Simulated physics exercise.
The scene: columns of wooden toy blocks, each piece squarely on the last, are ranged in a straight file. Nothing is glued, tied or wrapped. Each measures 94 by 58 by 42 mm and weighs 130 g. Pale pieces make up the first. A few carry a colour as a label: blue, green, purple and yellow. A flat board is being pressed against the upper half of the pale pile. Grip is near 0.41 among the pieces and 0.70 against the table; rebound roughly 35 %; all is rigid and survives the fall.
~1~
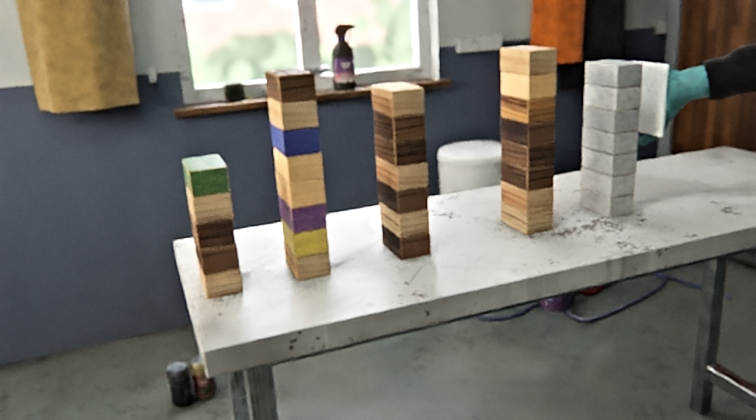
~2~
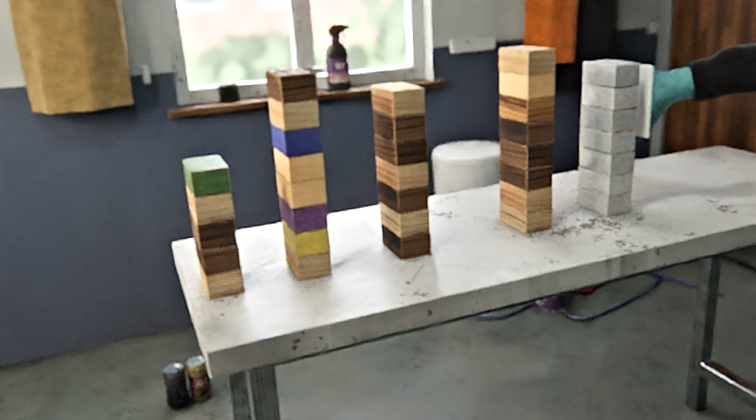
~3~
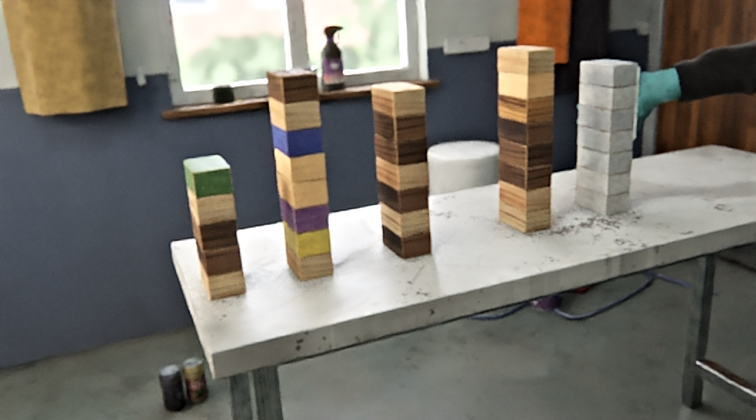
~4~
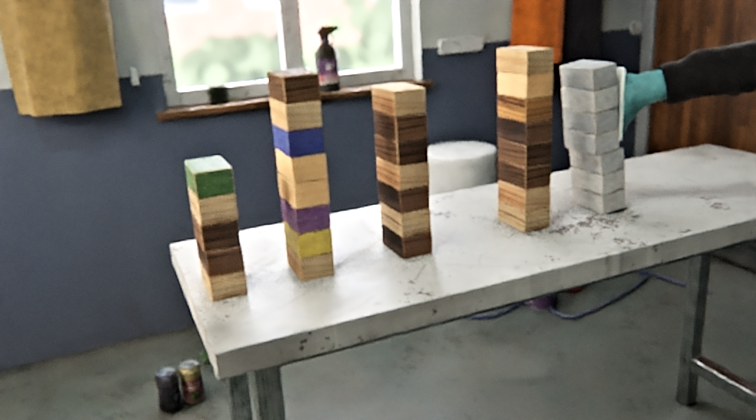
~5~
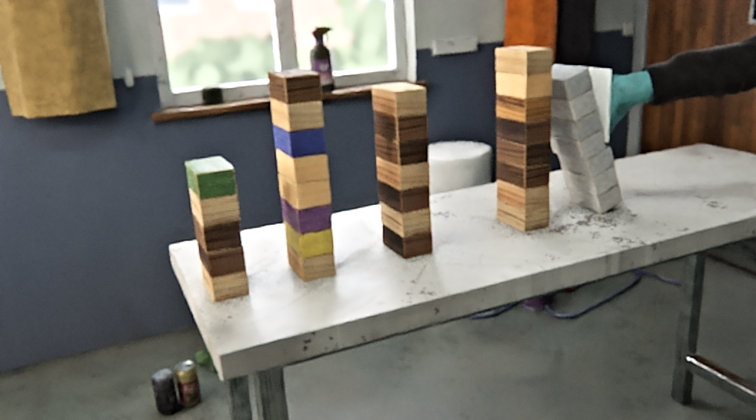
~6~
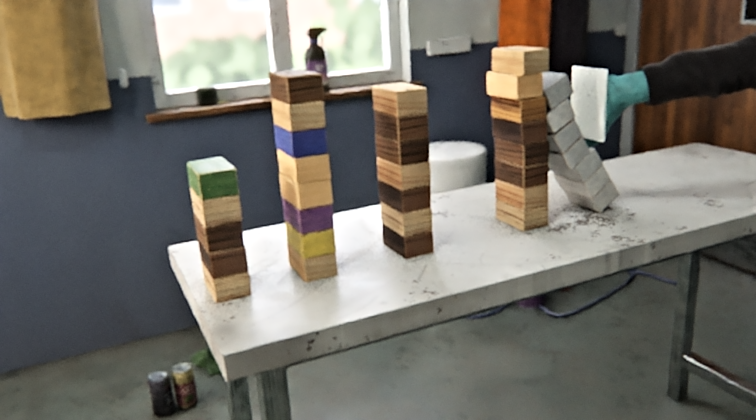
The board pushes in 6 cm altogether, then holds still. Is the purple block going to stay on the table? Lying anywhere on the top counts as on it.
It stays up there.
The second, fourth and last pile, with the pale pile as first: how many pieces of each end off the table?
Pieces: Second 0, fourth 5, last 4.
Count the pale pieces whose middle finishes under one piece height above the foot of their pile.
3 of them.
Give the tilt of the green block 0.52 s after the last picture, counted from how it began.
Some 0°.
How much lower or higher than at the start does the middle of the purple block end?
It ends some 4 cm lower.
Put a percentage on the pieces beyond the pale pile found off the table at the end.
About 35 per cent.
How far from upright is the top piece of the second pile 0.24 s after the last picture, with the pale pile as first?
Roughly 20° from upright.
Then, 0.24 s later than the last frame, 7 of the pale pile down; none of the 28 other blocks off the table, 8 disturbed; purple block unmoved.
Then, 0.52 s later than the last frame, 7 of the pale pile down; none of the 28 other blocks off the table, 20 disturbed; purple block unmoved; blue block moved 39 mm.
Then, 0.92 s later than the last frame, 7 of the pale pile down; none of the 28 other blocks off the table, 28 disturbed; purple block tilted 38°, 39 mm lower; green block tilted 45°, 7 cm lower.
Then, 1.34 s later than the last frame, 7 of the pale pile down; 10 of the 28 other blocks off the table; purple block tilted 39°, 43 mm lower; green block on its side.
When it is over, 7 of the pale pile down; 10 of the 28 other blocks off the table; purple block tilted 39°, 43 mm lower; blue block upside down; yellow block tilted 39°, 28 mm lower. In pixels of the last frame, middles, purple block near (239, 250).
